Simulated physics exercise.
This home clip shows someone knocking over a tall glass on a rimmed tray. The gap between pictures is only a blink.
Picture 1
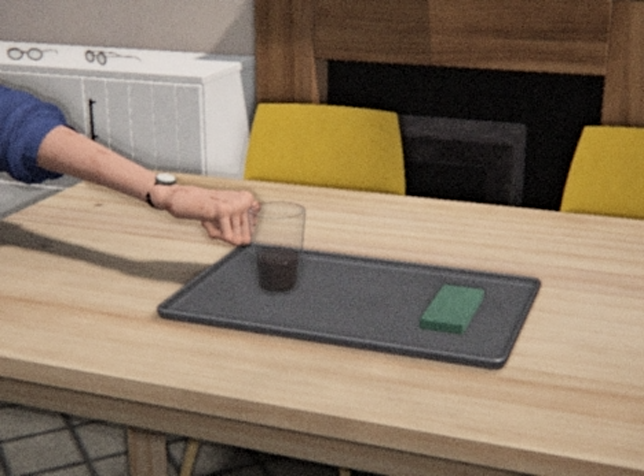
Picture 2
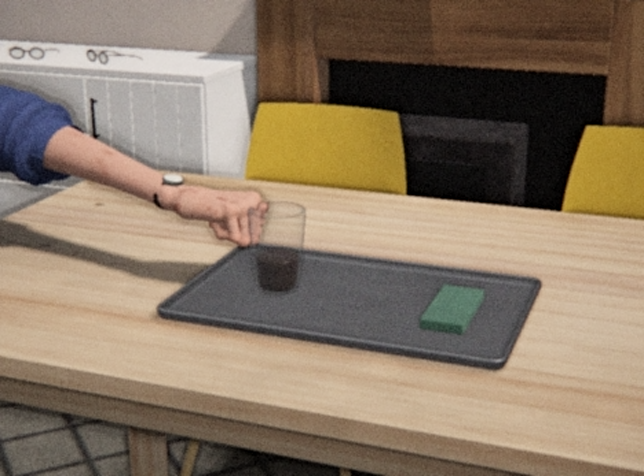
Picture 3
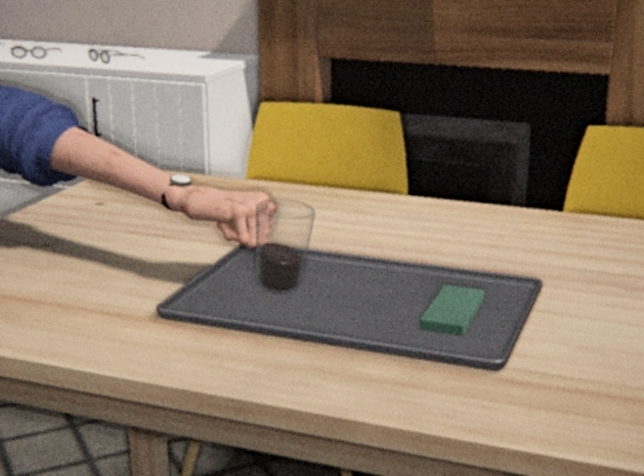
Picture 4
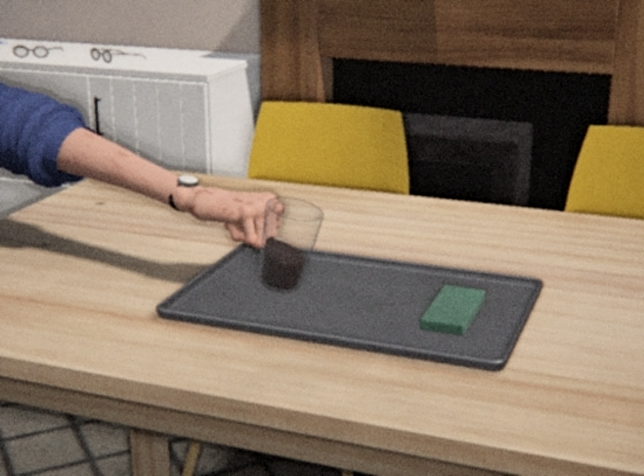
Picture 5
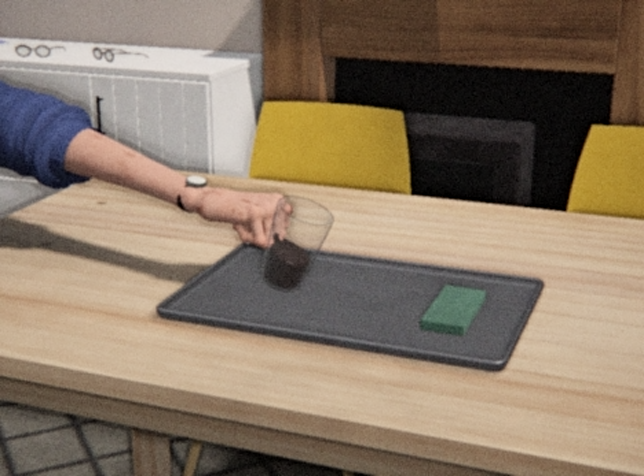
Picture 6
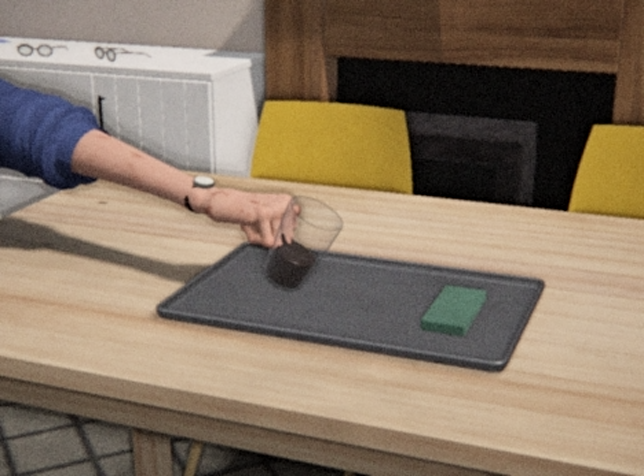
A hand pushes a tall glass of dark liquid, tilting it rightward on a gray tray.
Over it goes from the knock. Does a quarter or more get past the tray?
Under a quarter runs off.
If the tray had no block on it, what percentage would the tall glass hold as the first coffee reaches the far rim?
About 45 %.
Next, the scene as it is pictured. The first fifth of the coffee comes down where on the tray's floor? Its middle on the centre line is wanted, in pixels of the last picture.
Landing point, centre line: Approx. (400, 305).
A moment on, the tall glass lies on its side and 100 per cent is in the glass, 0 on the tray and 0 above or beyond its rim.
Next, the tall glass lies on its side and 62 per cent is in the glass, 27 on the tray and 11 above or beyond its rim.
Then the tall glass lies on its side and 31 per cent is in the glass, 42 on the tray and 27 above or beyond its rim.
Later the tall glass lies on its side and 18 per cent is in the glass, 73 on the tray and 9 above or beyond its rim.
In the end 92 per cent is held by tray and glass, 8 is off the tray.
